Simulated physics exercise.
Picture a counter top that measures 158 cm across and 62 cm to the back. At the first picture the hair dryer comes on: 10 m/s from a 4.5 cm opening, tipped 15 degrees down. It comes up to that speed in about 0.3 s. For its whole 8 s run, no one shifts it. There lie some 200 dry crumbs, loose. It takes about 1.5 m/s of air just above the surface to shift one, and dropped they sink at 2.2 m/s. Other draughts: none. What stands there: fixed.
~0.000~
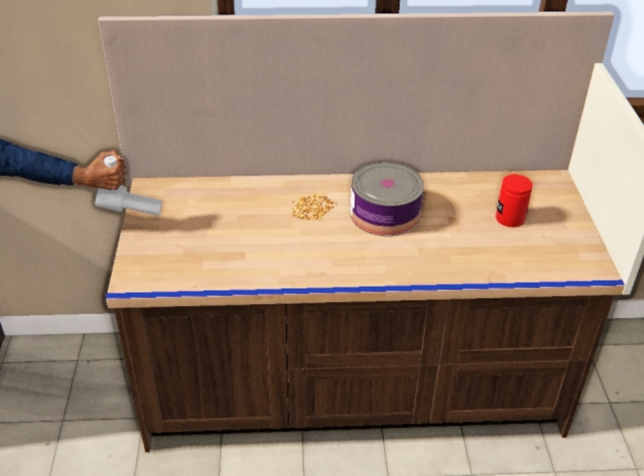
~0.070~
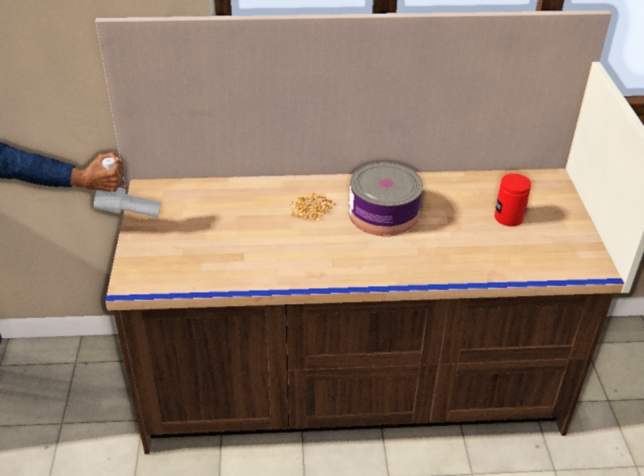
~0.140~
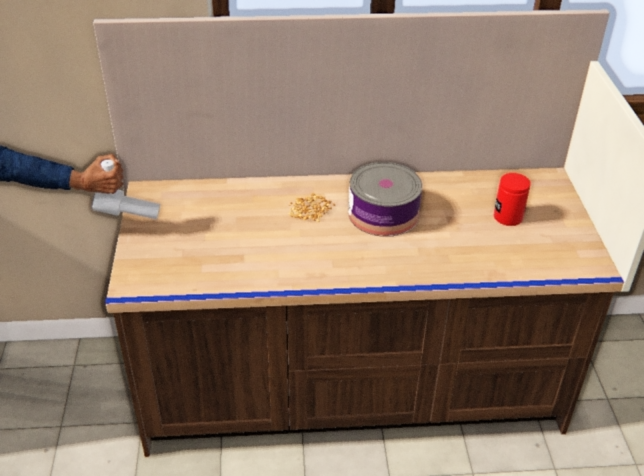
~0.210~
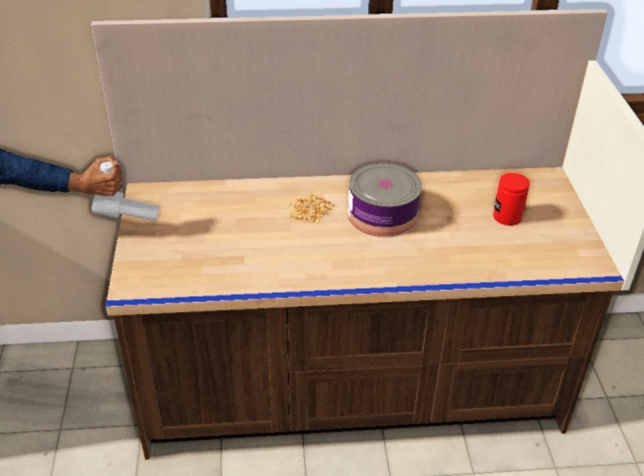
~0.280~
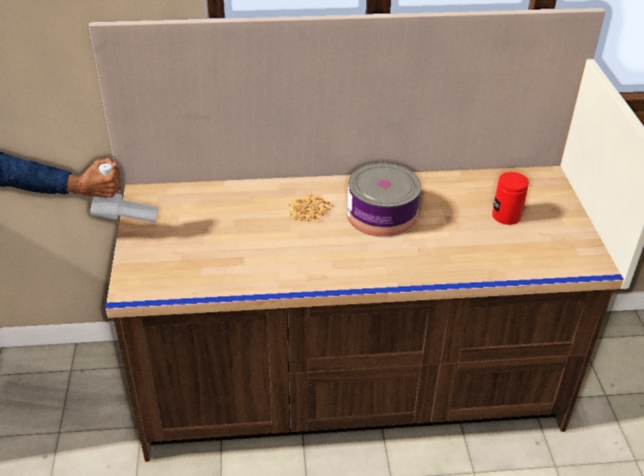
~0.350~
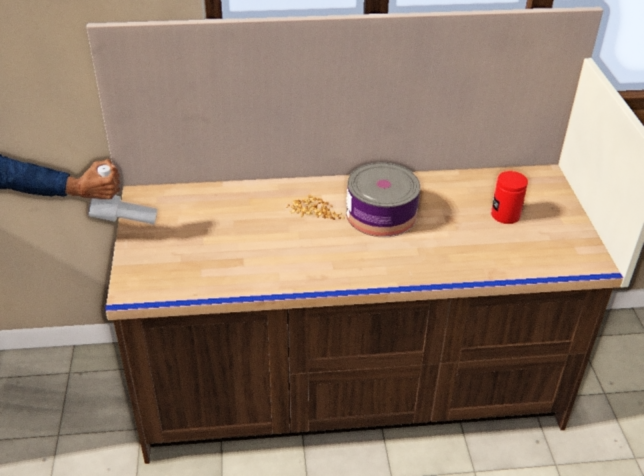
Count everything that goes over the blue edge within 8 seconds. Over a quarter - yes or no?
Over a quarter: No.
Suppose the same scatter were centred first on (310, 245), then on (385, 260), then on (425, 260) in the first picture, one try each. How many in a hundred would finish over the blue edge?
First try near 70 %, second near 90 %, third near 70 %.
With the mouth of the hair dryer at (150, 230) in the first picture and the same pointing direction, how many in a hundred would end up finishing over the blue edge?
That would come to roughly 0 %.
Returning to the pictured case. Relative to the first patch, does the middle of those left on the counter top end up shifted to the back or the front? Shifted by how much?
Toward the rear, roughly 20 cm.
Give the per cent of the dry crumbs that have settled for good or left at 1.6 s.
It comes to some 15 per cent.
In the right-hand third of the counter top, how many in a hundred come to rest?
Something close to 50 % ends up there.
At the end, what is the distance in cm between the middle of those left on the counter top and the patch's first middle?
Distance: Approx. 45 cm.
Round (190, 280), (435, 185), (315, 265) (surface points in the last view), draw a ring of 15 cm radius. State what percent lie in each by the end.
In order: About 0 %, then 50 %, then 0 %.
After 1.6 s, 0 % are over the blue edge; the middle of those still in play is near (373, 172); 16 % have settled or left.
After 2.6 s, 0 % are over the blue edge; the middle of those still in play is near (388, 172); 18 % have settled or left.
After 4.4 s, 0 % are over the blue edge; the middle of those still in play is near (403, 173); 26 % have settled or left.
After 8.0 s, at the end, 0 % are over the blue edge; the middle of those still in play is near (418, 172).
